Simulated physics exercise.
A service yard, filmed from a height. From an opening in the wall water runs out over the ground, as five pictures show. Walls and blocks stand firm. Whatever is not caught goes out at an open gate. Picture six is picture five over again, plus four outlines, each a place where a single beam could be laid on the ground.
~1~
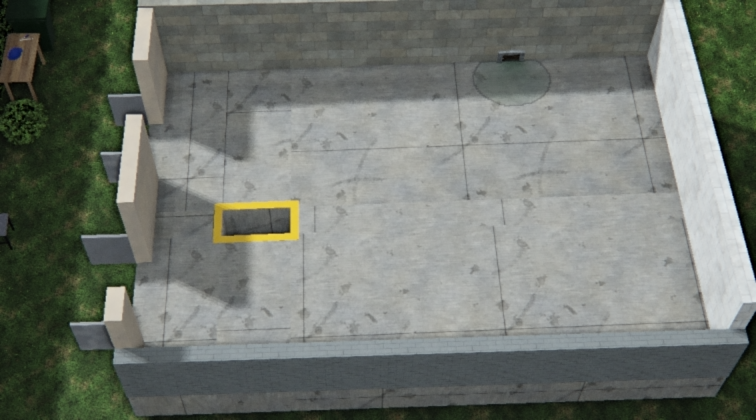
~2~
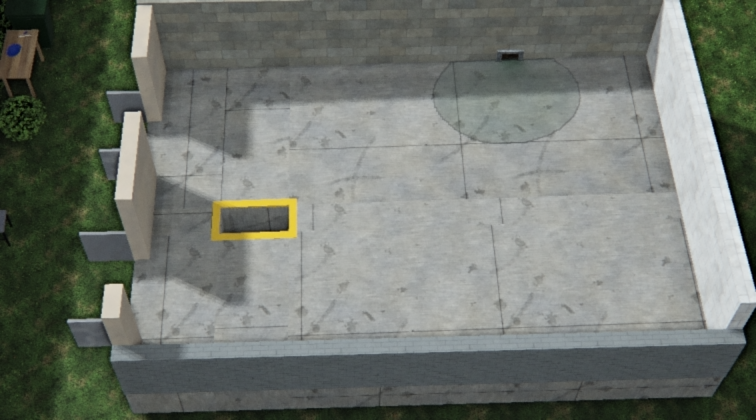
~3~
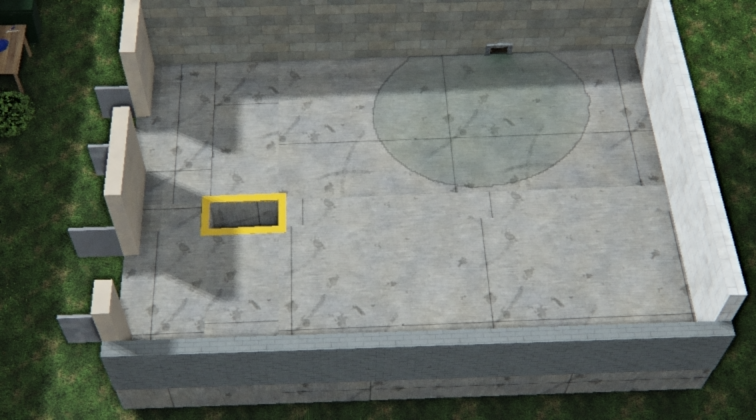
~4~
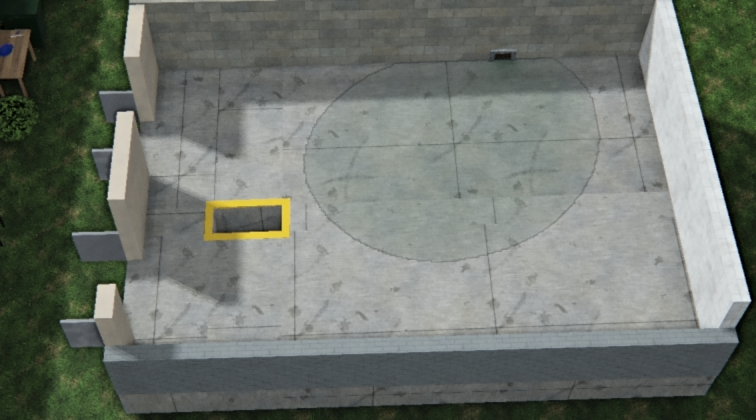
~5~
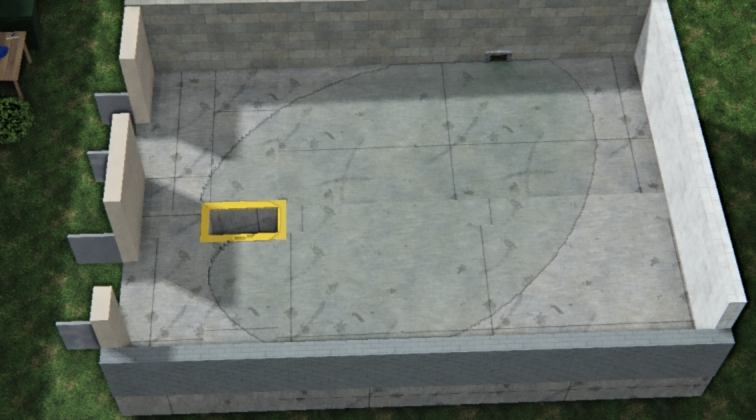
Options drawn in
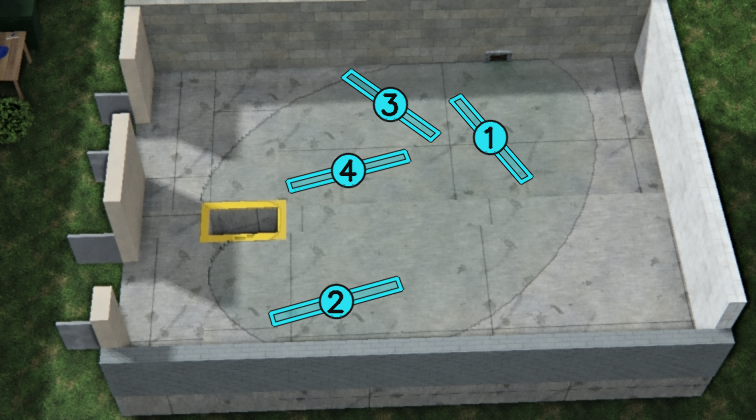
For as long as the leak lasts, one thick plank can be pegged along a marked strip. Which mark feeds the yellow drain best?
Take 2.
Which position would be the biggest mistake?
That is position 3.
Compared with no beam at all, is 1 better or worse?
Position 1 is worse.
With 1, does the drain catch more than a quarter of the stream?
No, it does not.
On the marked copy, 1 from (455, 98) to (526, 179); 2 from (272, 318) to (399, 283); 3 from (347, 74) to (434, 136); 4 from (289, 186) to (406, 156).
If 1 is chosen, about 14 % of the stream runs into the yellow drain, about 86 % out by the gates.
If 2 is chosen, about 23 % of the stream runs into the yellow drain, about 77 % out by the gates.
If 3 is chosen, about 10 % of the stream runs into the yellow drain, about 90 % out by the gates.
If 4 is chosen, about 16 % of the stream runs into the yellow drain, about 84 % out by the gates.
